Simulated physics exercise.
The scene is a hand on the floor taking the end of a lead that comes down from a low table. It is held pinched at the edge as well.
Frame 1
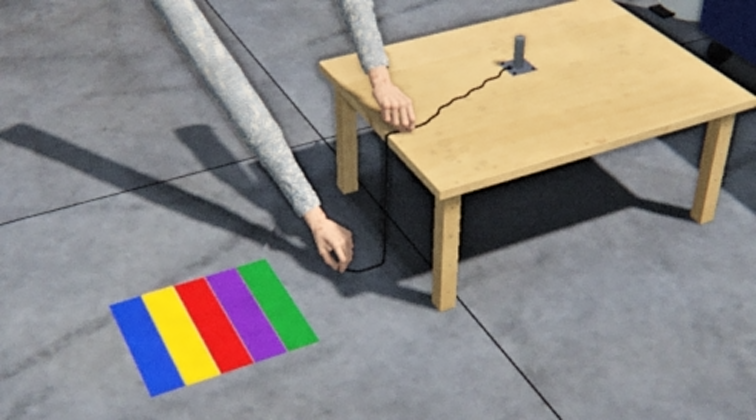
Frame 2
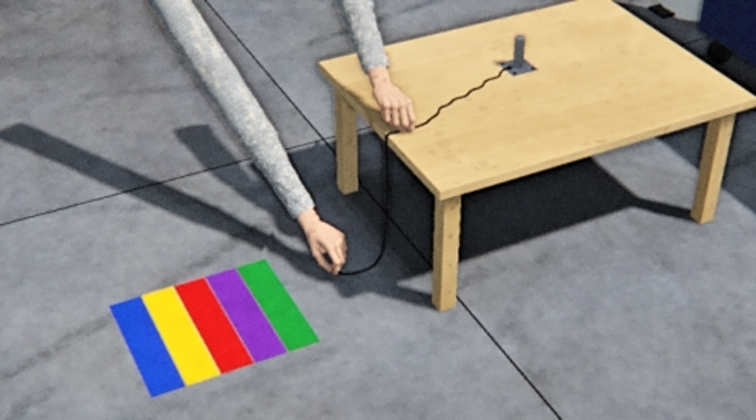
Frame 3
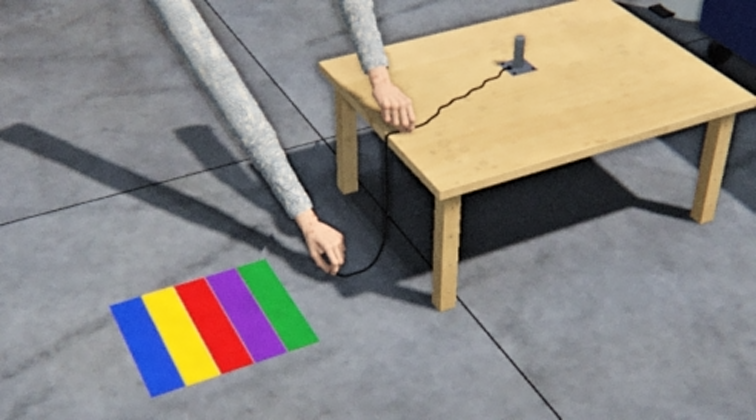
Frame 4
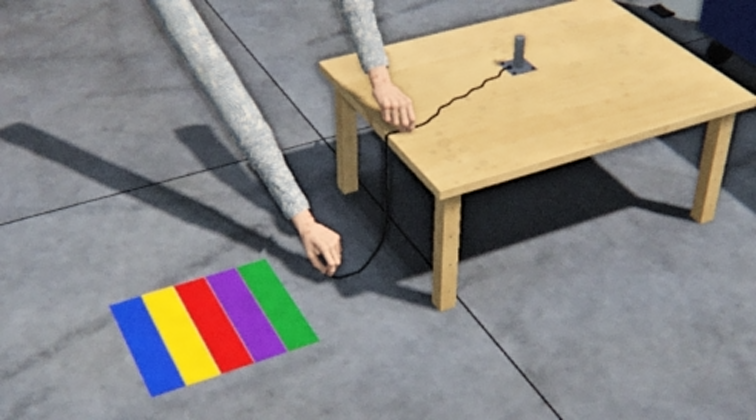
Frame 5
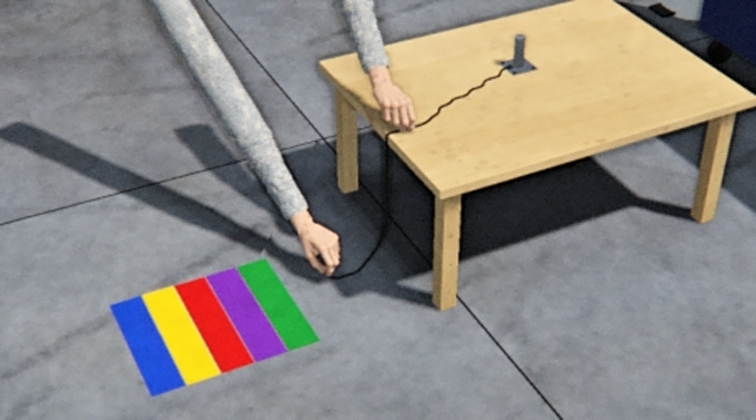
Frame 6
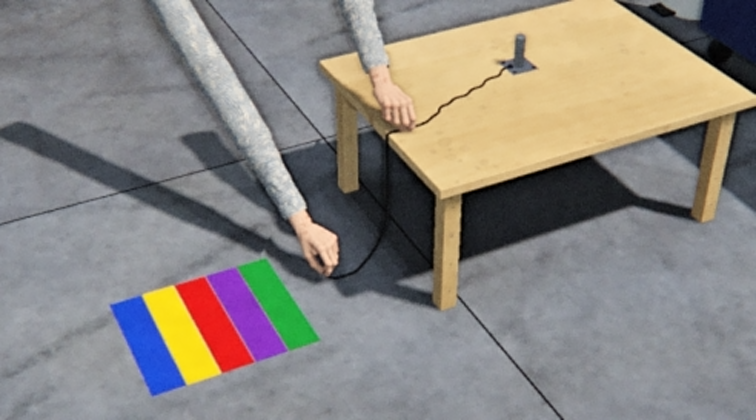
On a grey concrete floor beside a low wooden table, seen from above at an angle, two arms in light grey sleeves reach in from the top. A black lead runs from a small dark fixture across the tabletop, pinched at its edge, down to the lower hand, right of blue, yellow, red, purple and green stripes. That hand draws the end slightly left, then barely moves, the hanging lead curving gently, while the camera stays still.
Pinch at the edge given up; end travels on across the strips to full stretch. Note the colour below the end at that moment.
Colour below: Purple.
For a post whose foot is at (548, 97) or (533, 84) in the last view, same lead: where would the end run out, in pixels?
Try 1 gives (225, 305) and try 2 gives (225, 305).
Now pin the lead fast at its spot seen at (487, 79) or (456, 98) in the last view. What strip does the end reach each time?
First try purple, second try purple.
Soon after, end near (294, 281); short of the strips.
Then, end near (261, 292); over green.
At full stretch, end near (241, 298); over purple. It gets as far as the purple strip.
